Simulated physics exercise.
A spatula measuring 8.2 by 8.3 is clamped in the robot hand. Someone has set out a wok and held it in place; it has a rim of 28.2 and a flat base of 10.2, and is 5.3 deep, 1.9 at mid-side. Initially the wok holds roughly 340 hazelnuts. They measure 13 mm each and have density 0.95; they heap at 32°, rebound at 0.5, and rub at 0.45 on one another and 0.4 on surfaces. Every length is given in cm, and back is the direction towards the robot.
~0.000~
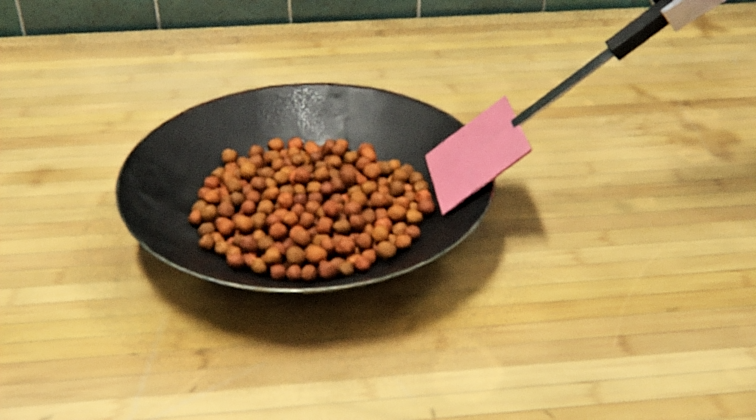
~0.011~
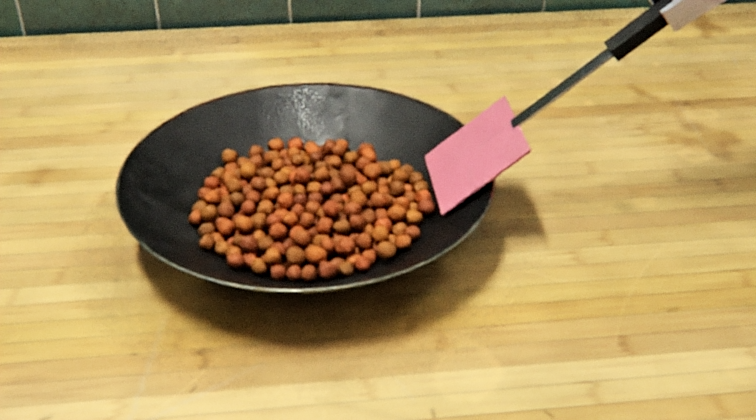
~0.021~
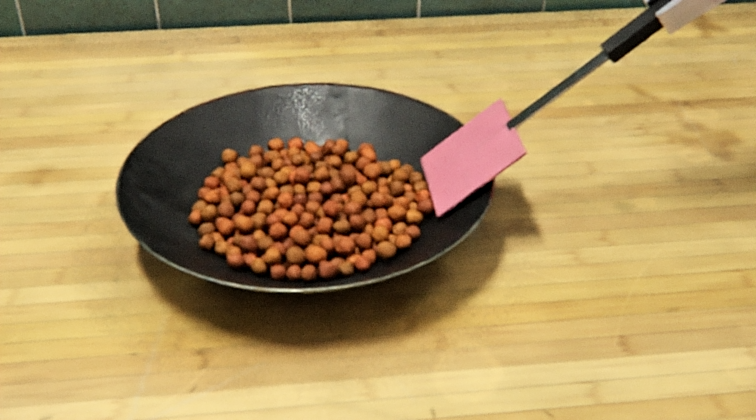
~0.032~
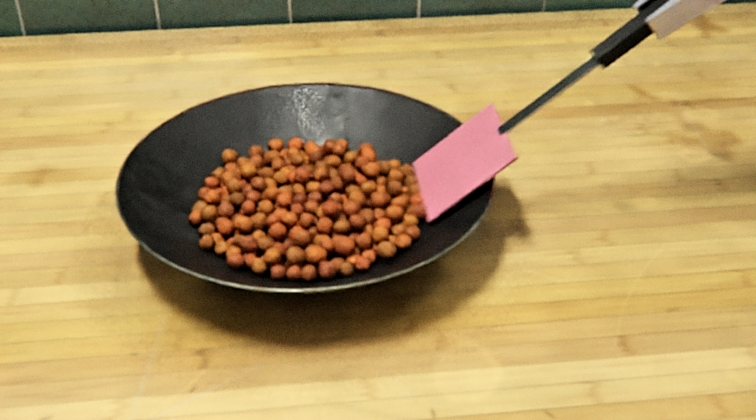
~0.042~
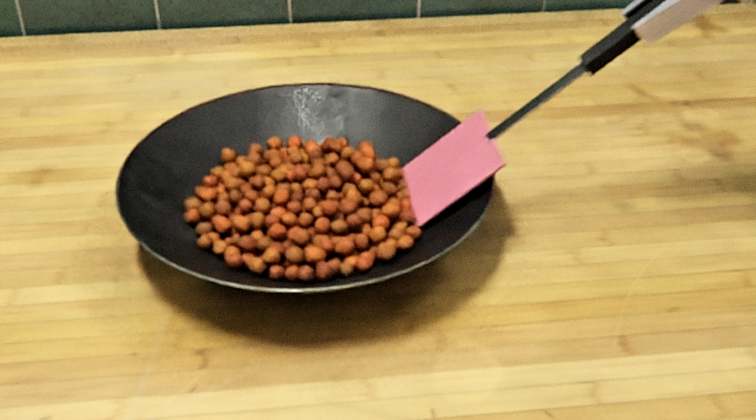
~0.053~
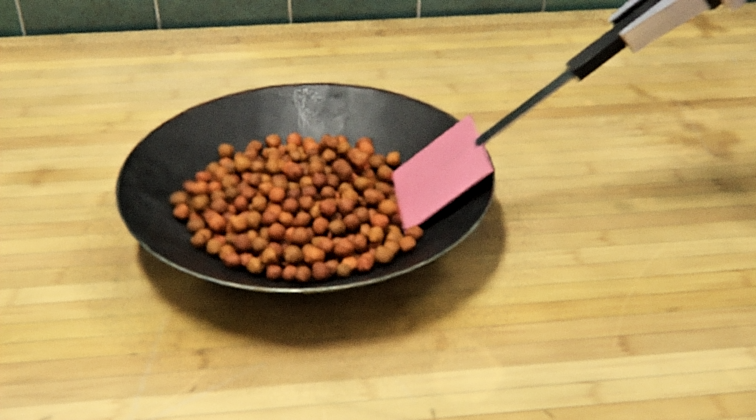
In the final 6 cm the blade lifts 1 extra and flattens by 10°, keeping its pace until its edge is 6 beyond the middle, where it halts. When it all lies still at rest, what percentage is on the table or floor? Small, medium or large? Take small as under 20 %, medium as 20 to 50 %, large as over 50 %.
Small, so under 20 %.
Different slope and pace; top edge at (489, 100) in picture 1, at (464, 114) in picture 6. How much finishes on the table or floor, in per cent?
Near 0 in a hundred.
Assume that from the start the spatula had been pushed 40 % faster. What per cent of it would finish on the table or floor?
Then around 20 percent would finish on the table or floor.
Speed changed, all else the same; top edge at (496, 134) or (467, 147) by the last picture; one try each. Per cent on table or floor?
That comes to some 0 and some 15 percent, in that order.
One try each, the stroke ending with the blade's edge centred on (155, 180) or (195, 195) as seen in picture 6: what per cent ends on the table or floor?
Around 45 per cent for the first try and 30 per cent for the second.
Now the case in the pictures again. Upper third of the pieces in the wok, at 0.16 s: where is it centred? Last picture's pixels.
Roughly pixel (205, 188).
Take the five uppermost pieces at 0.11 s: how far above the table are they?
6 cm.
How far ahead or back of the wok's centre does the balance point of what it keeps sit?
5.0 cm ahead.
After 0.11 s, sloping 40°, highest piece 6 above the table; 341 in the wok.
After 0.16 s, sloping 37°, highest piece 6 above the table; 339 in the wok, 2 on the blade or in flight.
After 0.39 s, sloping 30°, highest piece 6 above the table; 310 in the wok, 29 on the table or floor, 2 on the blade or in flight.
After 1.44 s, sloping 30°, highest piece 6 above the table; 309 in the wok, 32 on the table or floor.
At rest, 309 in the wok, 32 on the table or floor. That is 9 % on the table or floor.
